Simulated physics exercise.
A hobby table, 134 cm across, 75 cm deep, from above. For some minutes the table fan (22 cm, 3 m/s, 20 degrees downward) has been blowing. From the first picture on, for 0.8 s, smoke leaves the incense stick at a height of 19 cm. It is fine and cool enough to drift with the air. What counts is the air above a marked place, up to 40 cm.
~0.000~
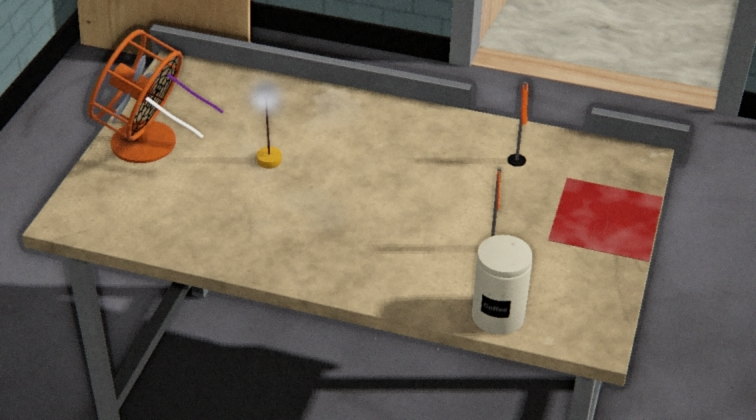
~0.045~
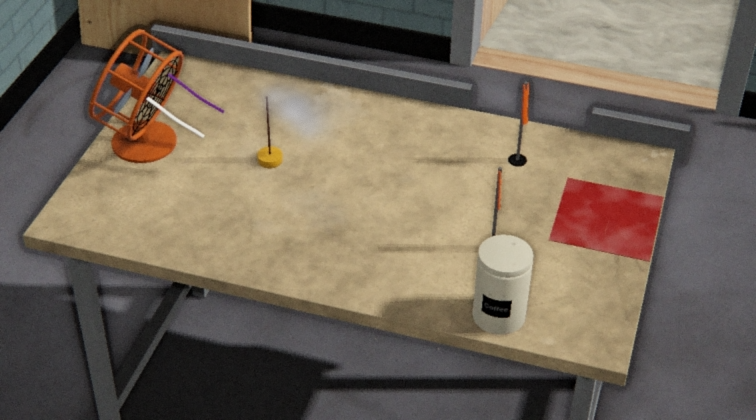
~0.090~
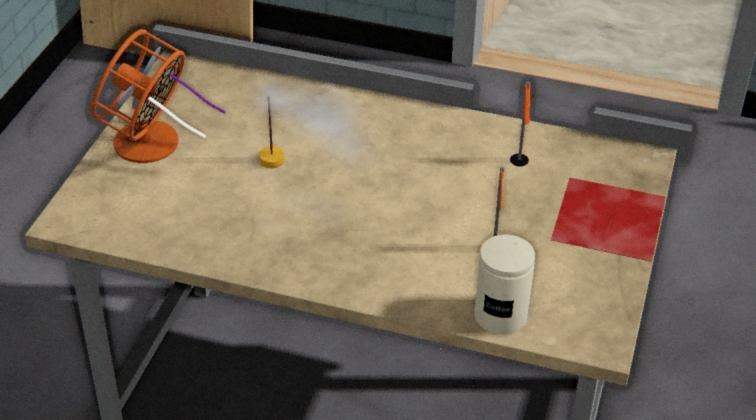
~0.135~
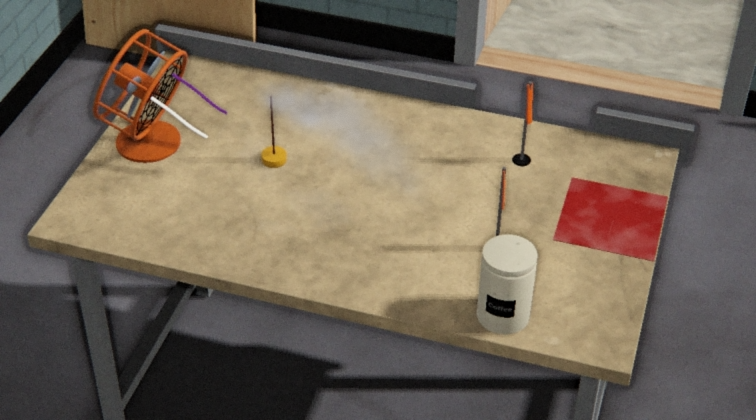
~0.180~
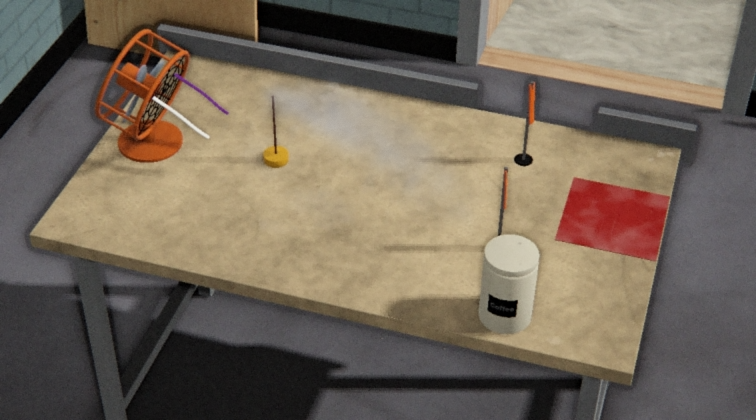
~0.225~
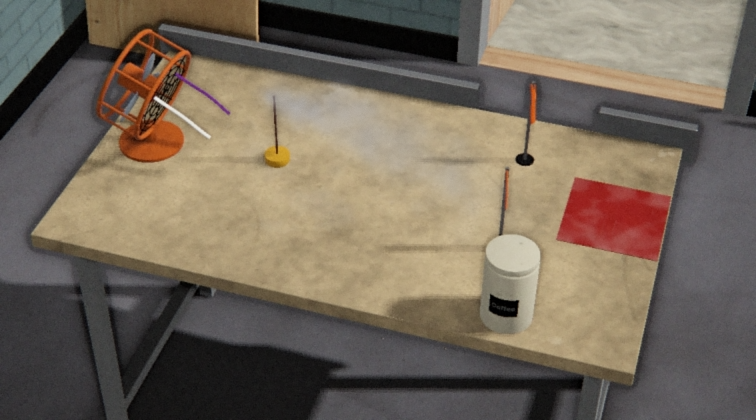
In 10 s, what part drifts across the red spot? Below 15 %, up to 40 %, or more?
Over the red spot: Above 40 %.
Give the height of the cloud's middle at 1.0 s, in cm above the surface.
Roughly 10 cm up.
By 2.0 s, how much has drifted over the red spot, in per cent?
Near 50 %.
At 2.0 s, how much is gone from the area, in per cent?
Near 90 %.
By 1.0 s, 40 % has passed over the red spot; 32 % has left the area, and the middle of the rest is near (588, 189).
By 2.0 s, 54 % has passed over the red spot; 92 % has left the area.
By 4.0 s, 54 % has passed over the red spot; 100 % has left the area.
By 10.0 s, 54 % has passed over the red spot; 100 % has left the area.
